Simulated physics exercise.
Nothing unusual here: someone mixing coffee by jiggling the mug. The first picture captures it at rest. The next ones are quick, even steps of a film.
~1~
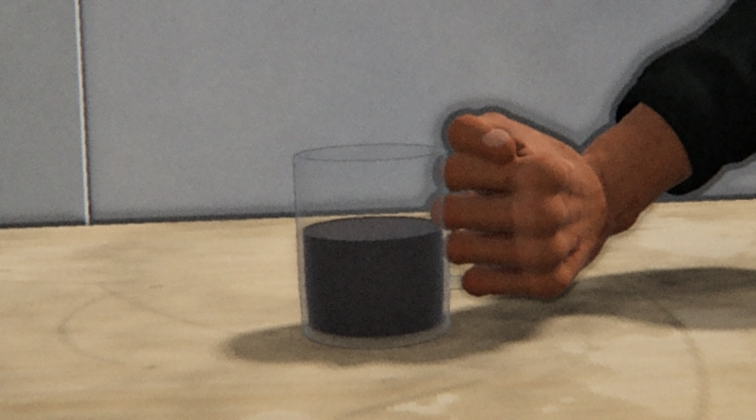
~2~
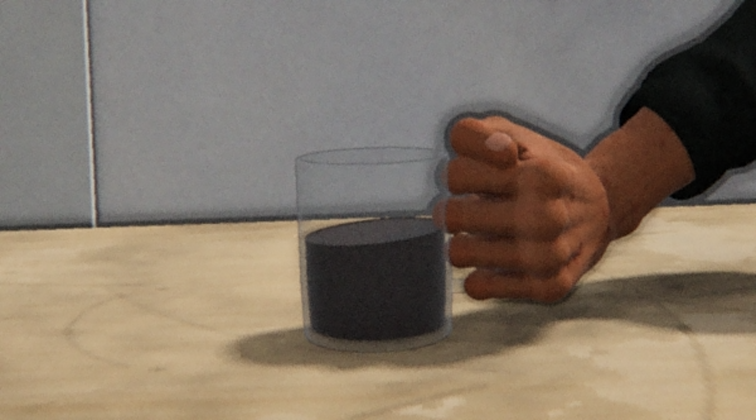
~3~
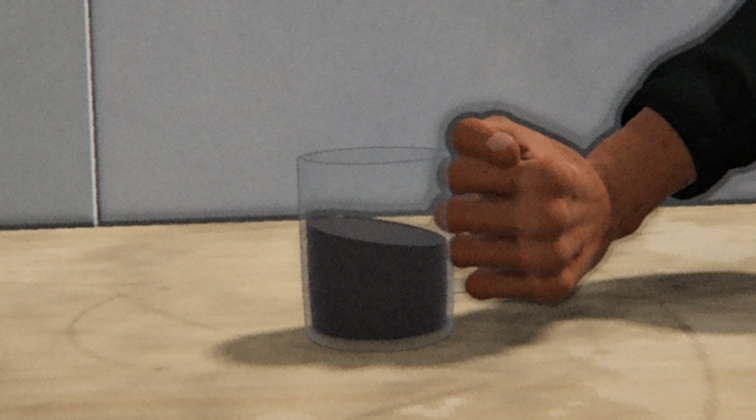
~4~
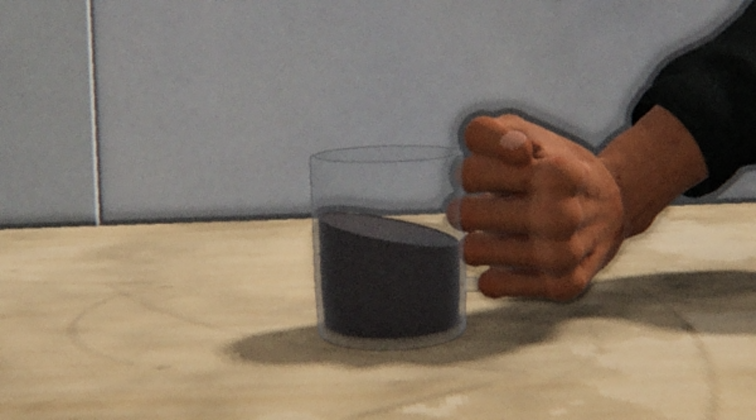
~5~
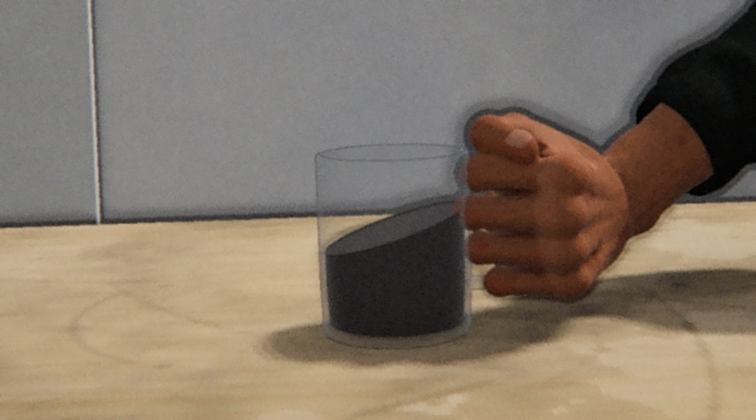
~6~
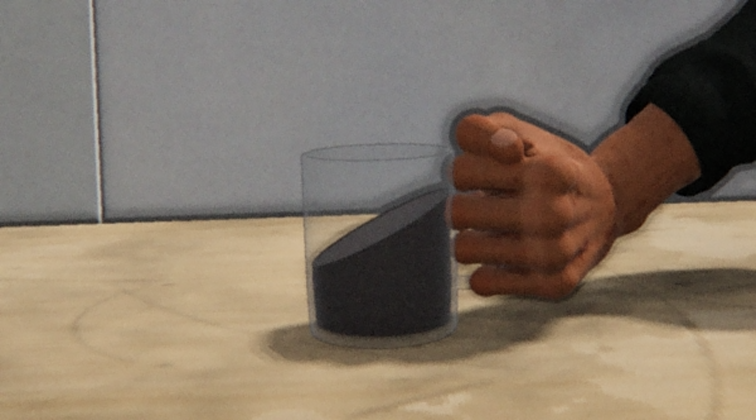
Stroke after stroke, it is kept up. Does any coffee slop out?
The mug slops over.
A moment on, the highest wave so far goes over the rim.
When it is over, the highest wave so far goes over the rim; some is on the top.
